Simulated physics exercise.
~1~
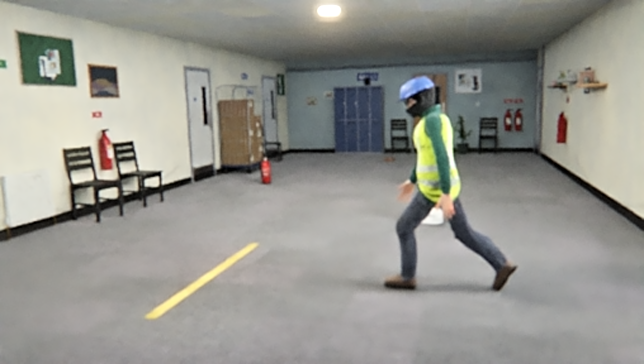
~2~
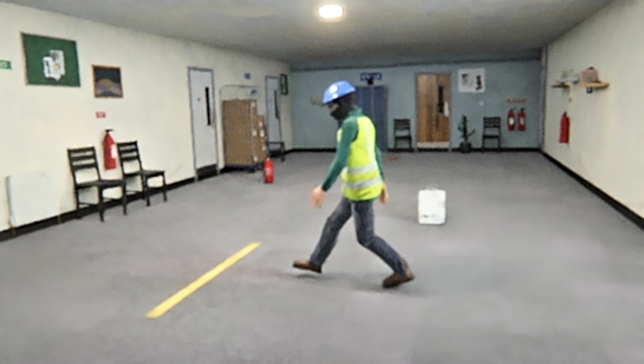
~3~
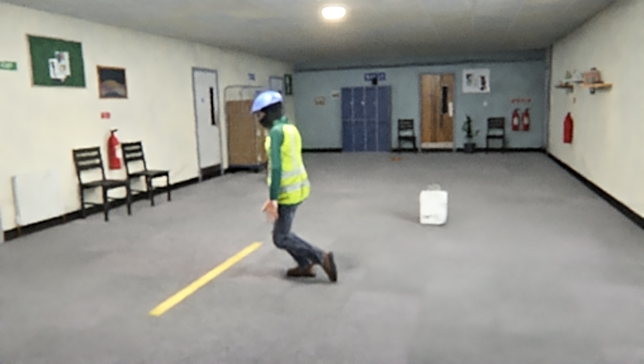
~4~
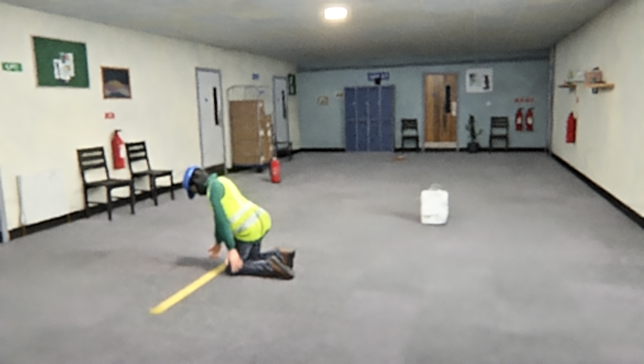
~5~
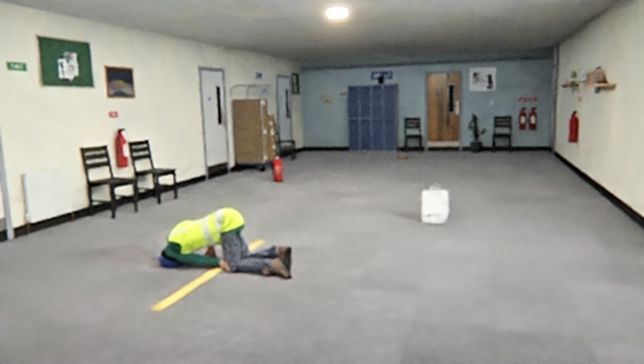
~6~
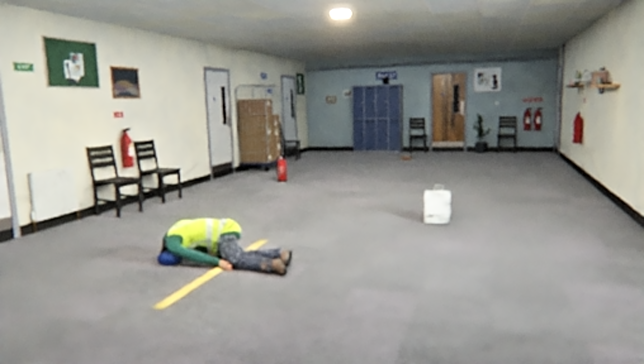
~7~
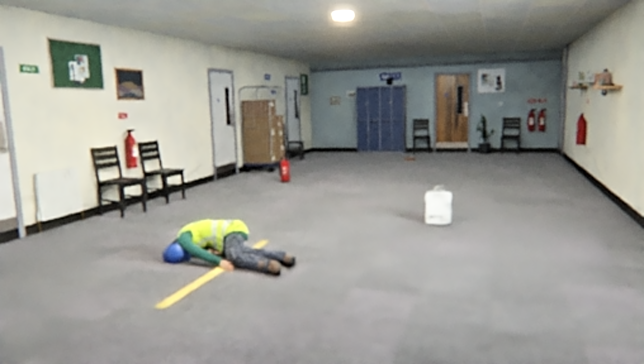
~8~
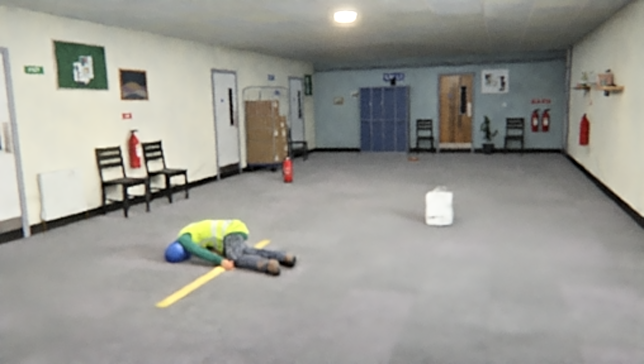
Person in blue helmet and yellow vest striding left, sinking to the knees, pitching forward and lying still across a yellow floor strip.
